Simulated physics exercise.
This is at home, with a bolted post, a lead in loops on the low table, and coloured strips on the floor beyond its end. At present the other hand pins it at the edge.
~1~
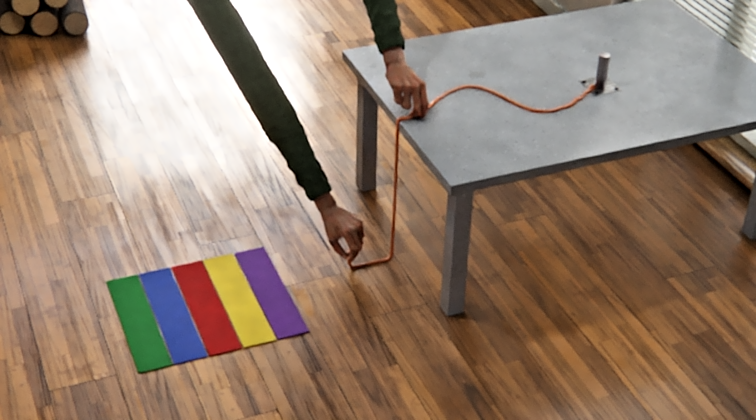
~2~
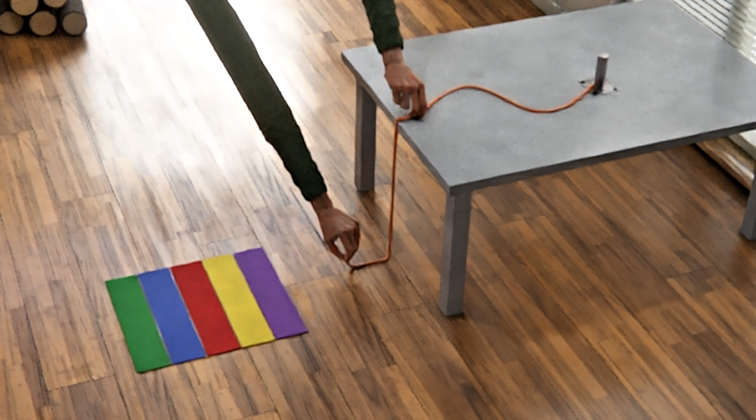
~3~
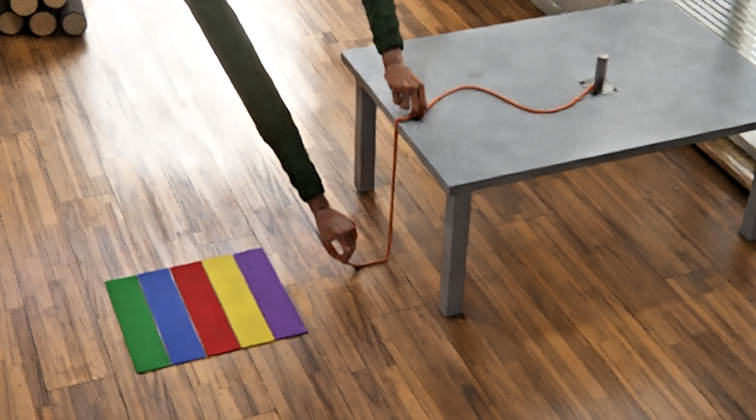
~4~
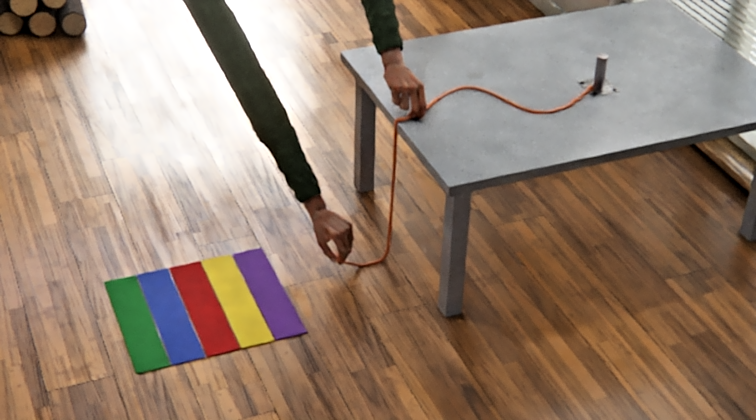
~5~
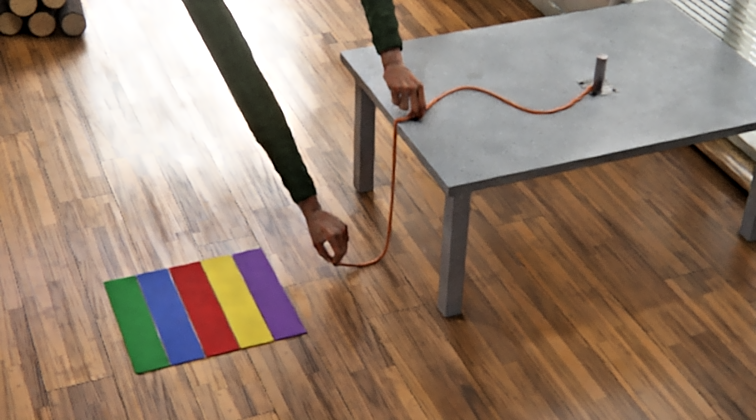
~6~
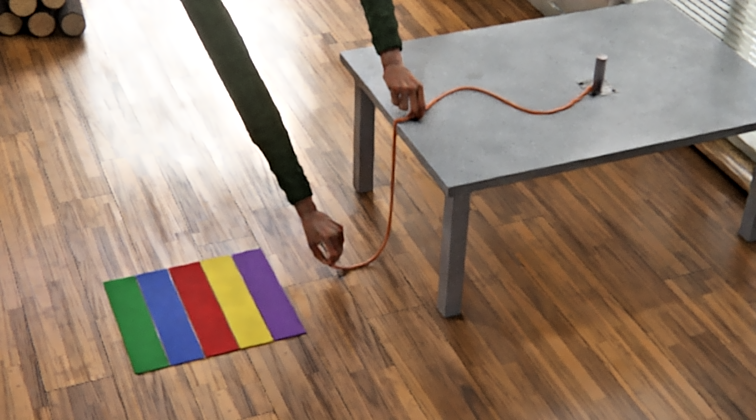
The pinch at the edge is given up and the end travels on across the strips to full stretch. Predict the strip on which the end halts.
The blue strip.
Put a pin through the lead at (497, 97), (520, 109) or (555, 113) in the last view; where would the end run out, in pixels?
First (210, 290), next (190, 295), last (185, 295).
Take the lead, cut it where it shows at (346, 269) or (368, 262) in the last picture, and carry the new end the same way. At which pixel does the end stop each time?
First try: Near (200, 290). Second try: Near (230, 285).
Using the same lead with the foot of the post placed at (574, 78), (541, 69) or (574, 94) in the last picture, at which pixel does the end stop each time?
Pixels, try by try: About (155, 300), (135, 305), (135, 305).
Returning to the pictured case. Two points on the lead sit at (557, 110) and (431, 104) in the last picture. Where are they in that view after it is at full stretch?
End positions: About (535, 98) and about (388, 127).
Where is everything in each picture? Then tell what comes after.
The first frame shows end (348, 258); purple (285, 319); yellow (252, 327); red (218, 335); blue (184, 343); green (149, 352).
The second frame shows end (344, 258); lead through (574, 100) (514, 104) (451, 91) (403, 119) (393, 183) (389, 244).
The third frame shows end (342, 259).
The fourth frame shows end (338, 260); lead through (573, 101) (514, 105) (451, 92) (403, 119) (393, 184) (388, 245).
The fifth frame shows end (333, 262).
The sixth frame shows end (328, 263); lead through (573, 101) (513, 105) (450, 92) (402, 120) (392, 184) (383, 247).
Soon after, end near (234, 284); over yellow.
Then, end near (193, 293); over red.
At full stretch, end near (169, 299); over blue. Over blue.
